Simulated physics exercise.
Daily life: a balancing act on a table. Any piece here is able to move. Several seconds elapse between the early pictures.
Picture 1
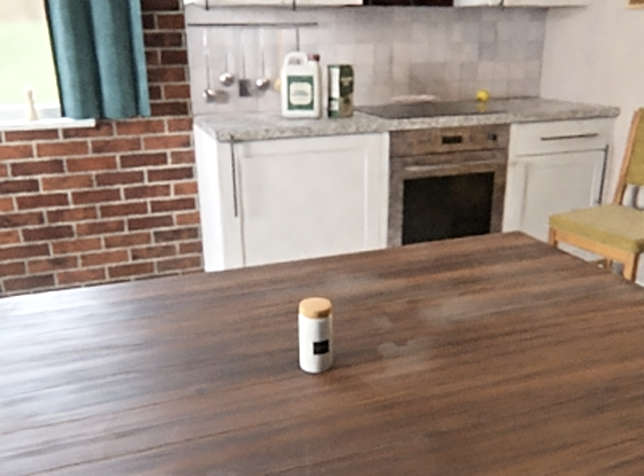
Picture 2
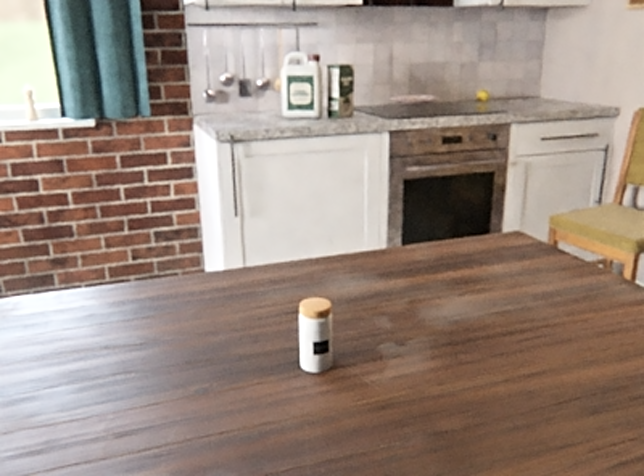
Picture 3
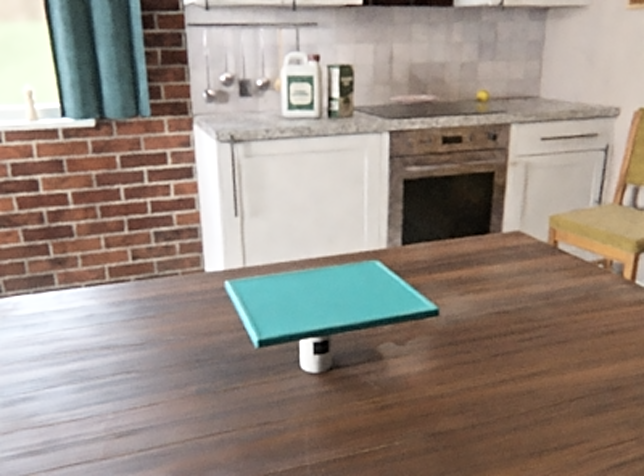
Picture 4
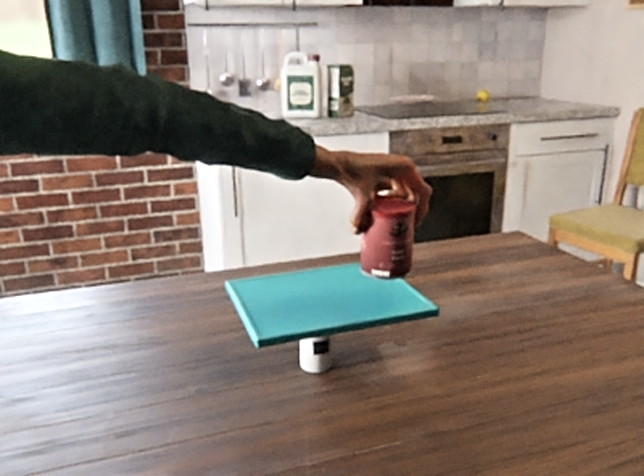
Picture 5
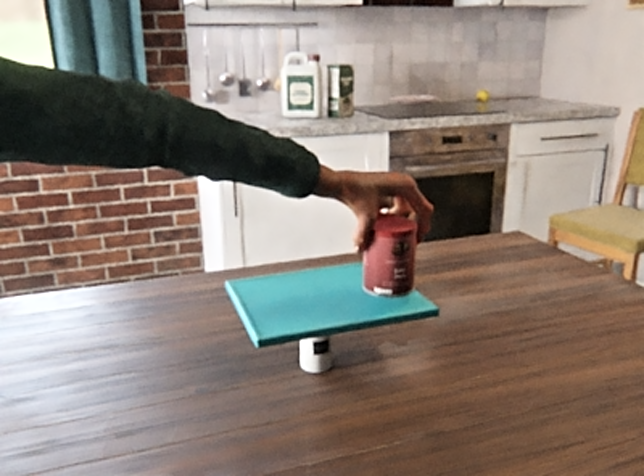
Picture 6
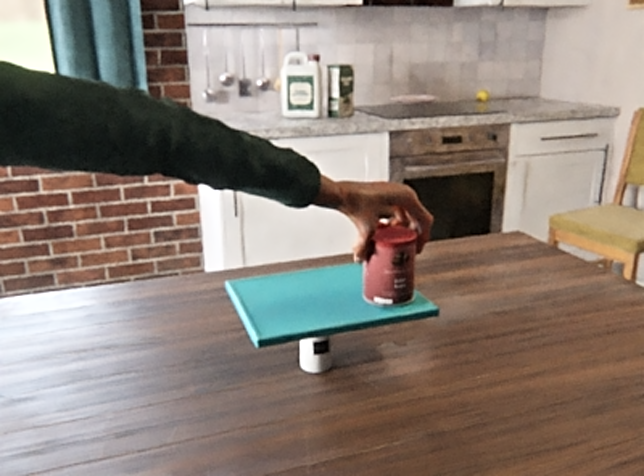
In the video, a small white jar stands alone on a wooden table, then a turquoise lid appears resting on top of it. A hand reaches in from the left and lowers a red tin onto the lid's right side, keeping hold.
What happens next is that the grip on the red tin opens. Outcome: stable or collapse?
Well, once it's let go, not everything stays put there.
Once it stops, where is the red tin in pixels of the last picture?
The object ends up somewhere around (482, 340).
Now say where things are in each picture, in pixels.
In the first frame, the last thing is not in view yet.
In the second frame, the last thing is not in view yet.
In the third frame, the last thing is not in view yet; turquoise lid (326, 297).
In the fourth frame, coming down; red tin (387, 238); turquoise lid (326, 297).
In the fifth frame, coming down; red tin (389, 256); turquoise lid (326, 297).
In the sixth frame, set down, still held; red tin (389, 266); turquoise lid (326, 297).
Then, 0.30 s on from there, red tin now fallen; turquoise lid turned 37° from how it was put.
Then, 0.40 s on from there, turquoise lid turned 49° from how it was put.
Then, 0.50 s on from there, turquoise lid turned 39° from how it was put.
Then, 0.70 s on from there, turquoise lid now fallen.
In the end, fallen, turquoise lid and red tin; white shaker unmoved. At the end, from the last picture's camera, red tin near (482, 340). The stack loses its balance.
